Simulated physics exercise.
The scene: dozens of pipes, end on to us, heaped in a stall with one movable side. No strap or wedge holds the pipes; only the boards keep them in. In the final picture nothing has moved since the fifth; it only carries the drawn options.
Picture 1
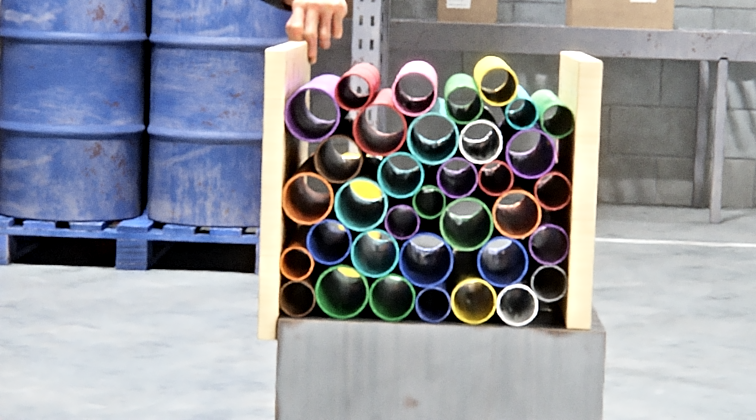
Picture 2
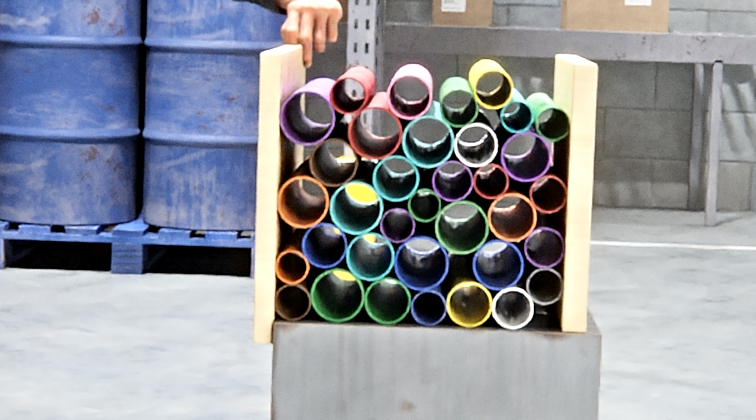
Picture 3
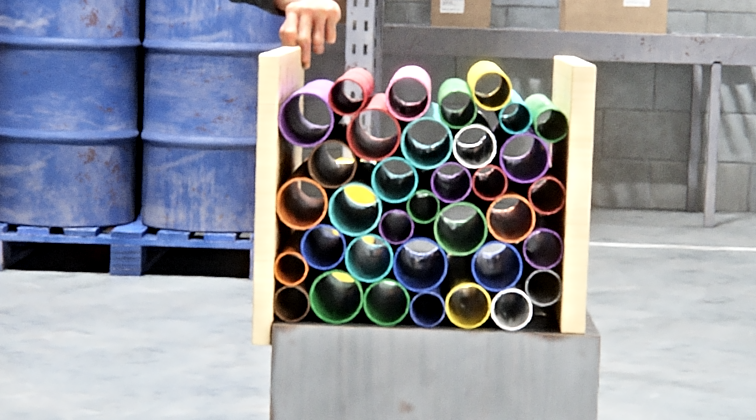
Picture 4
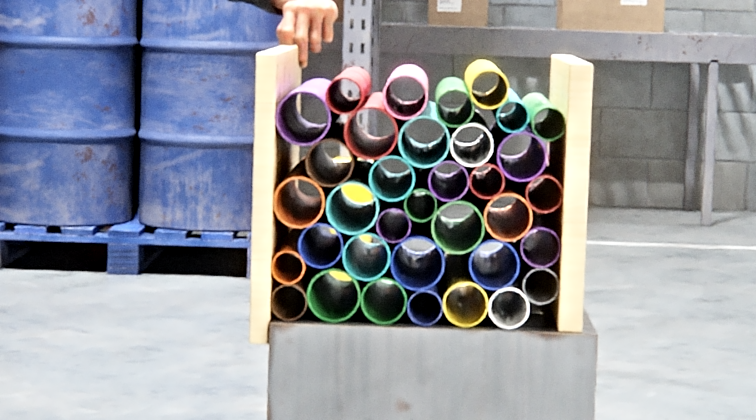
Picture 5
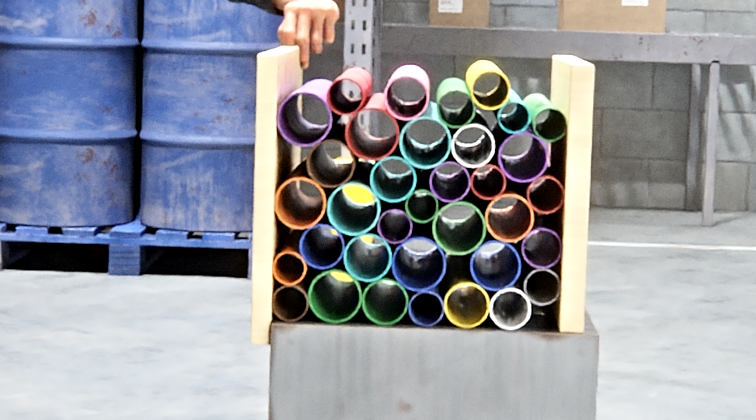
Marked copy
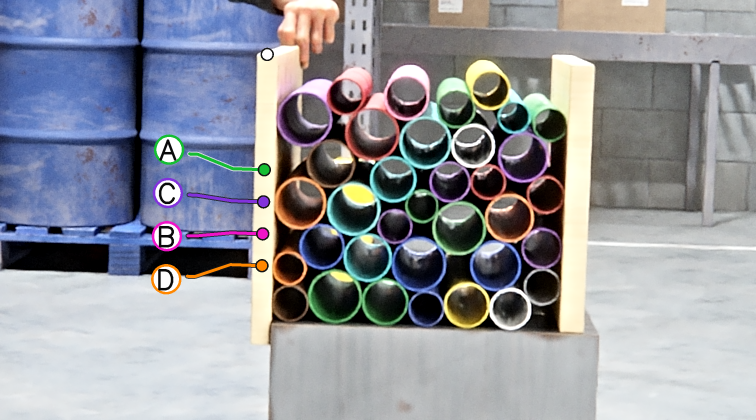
A hand resting at the top of the left board, barely moving, beside colourful pipes stacked between two upright wooden boards.
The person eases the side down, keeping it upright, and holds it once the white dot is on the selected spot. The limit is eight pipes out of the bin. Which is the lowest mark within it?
Lower it to D and no more.
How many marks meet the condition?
Four of the four.
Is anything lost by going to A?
At A: No.
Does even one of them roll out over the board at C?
At C: Yes.
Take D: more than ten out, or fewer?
Fewer than ten.
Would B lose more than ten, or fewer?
At B, fewer than ten.
On the copy, A at (265, 170); B at (263, 234); C at (264, 202); D at (262, 266); the white dot at (268, 54).
On D. First, top of the board (275, 144).
Then, top of the board (273, 244).
Finally, top of the board (272, 265), six out over the board.
By contrast, A none out over the board; B two out over the board; C two out over the board.
